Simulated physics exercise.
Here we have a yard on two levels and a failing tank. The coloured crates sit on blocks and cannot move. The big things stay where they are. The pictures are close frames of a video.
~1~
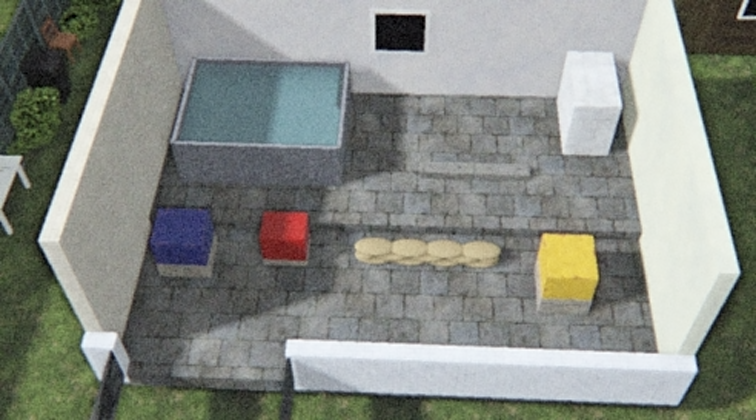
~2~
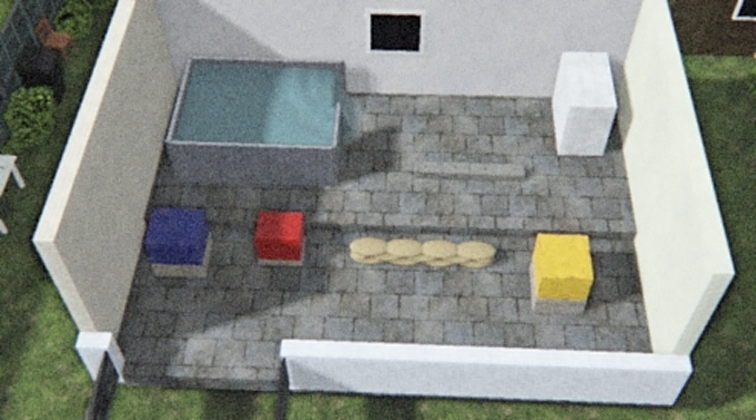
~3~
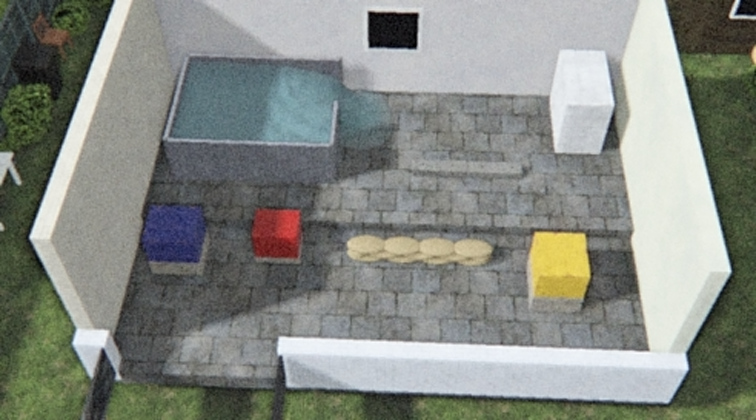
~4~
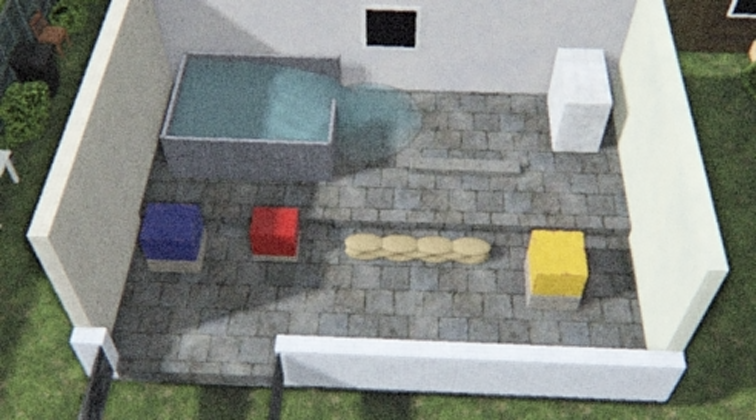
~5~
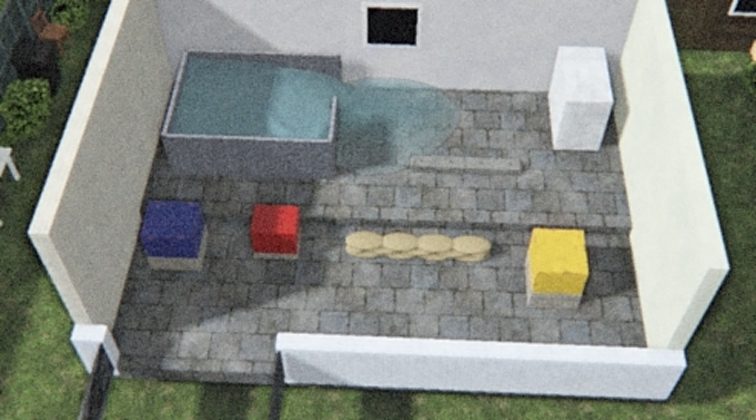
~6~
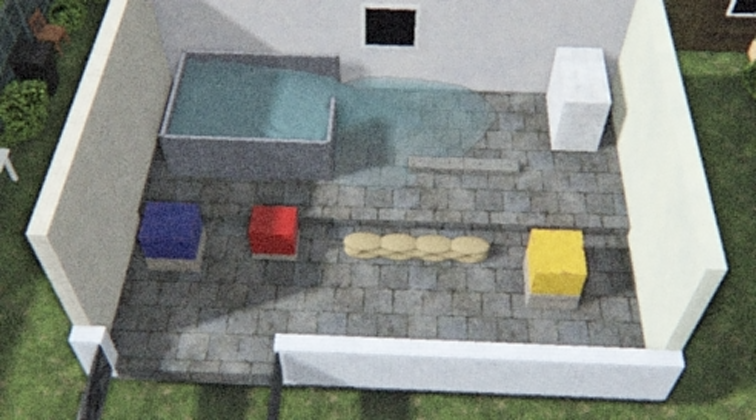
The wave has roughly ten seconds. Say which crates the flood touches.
One by one: The yellow crate stays dry; the red crate gets wet; the blue crate stays dry.
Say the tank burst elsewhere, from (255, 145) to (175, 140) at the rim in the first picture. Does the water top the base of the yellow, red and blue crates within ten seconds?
Yellow escapes it; red is soaked; blue ends up wet.
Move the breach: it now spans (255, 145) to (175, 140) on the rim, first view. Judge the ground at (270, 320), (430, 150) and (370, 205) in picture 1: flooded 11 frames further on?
As listed: Flooded, free of water, not flooded.
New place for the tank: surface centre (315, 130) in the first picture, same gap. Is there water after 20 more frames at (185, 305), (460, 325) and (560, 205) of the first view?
In that order: Clear, not flooded, covered.
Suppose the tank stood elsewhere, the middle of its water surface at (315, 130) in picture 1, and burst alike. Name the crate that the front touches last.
Last comes the one in blue.
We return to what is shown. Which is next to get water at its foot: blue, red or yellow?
It is the one in yellow.
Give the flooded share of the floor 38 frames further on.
Roughly 85 per cent.
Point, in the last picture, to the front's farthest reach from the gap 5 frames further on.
Close to (609, 97).
A moment on, water covers 20 % of the floor; the yellow crate not reached, the red crate not reached, the blue crate not reached.
Next, water covers 30 % of the floor; the yellow crate not reached, the red crate not reached, the blue crate not reached.
Then, water covers 45 % of the floor; the yellow crate water round its plinth, the red crate water round its plinth, the blue crate not reached.
Later, water covers 85 % of the floor; the yellow crate water round its plinth, the red crate water round its plinth, the blue crate water round its plinth.
In the end, water covers 90 % of the floor; the yellow crate stayed above the water, the red crate was topped, the blue crate stayed above the water.
